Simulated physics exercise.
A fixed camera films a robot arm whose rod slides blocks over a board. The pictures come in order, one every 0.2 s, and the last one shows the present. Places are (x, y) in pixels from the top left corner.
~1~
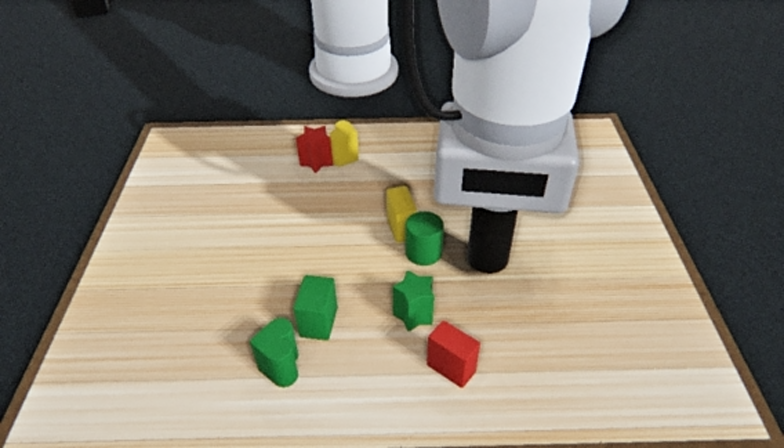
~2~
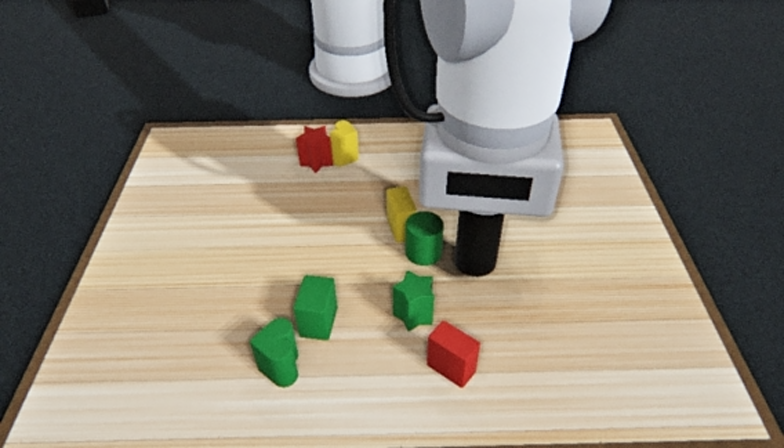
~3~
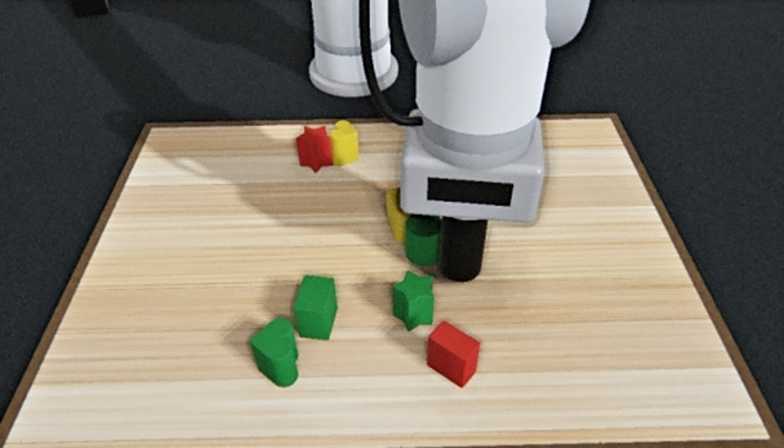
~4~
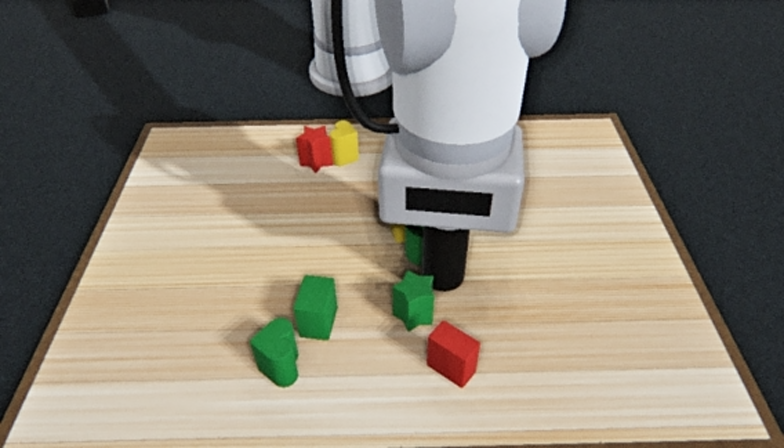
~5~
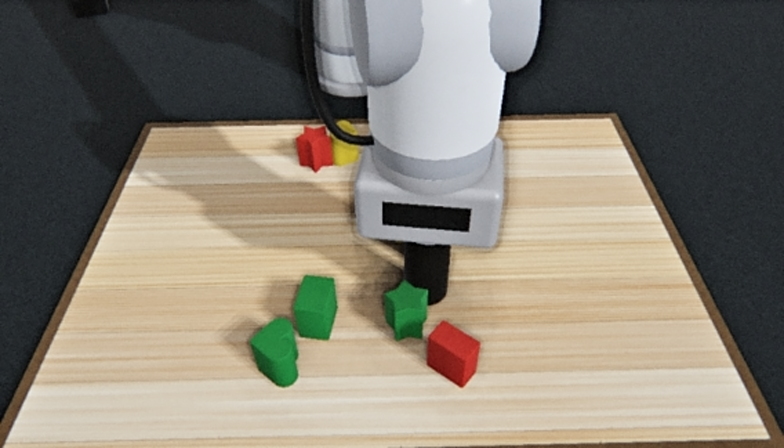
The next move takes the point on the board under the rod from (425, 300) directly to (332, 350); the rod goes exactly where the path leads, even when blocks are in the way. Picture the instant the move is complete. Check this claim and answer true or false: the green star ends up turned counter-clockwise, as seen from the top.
Verdict: True.
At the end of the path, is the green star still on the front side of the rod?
I expect not.
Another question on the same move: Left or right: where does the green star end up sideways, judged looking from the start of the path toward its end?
Gets pushed left.
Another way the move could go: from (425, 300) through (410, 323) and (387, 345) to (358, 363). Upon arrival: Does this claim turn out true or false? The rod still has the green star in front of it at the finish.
My answer: True.
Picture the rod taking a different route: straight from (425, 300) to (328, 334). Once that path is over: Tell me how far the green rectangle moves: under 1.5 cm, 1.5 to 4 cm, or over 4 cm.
The shift is from 1.5 to 4 cm.
What follows on the original path. Halfway along, rod at (379, 313); green star at (377, 328), turned 30° anticlockwise.
At the end, rod at (330, 340); green heart unmoved; green rectangle at (306, 295), turned 30° clockwise; green star at (368, 341), turned 75° anticlockwise.
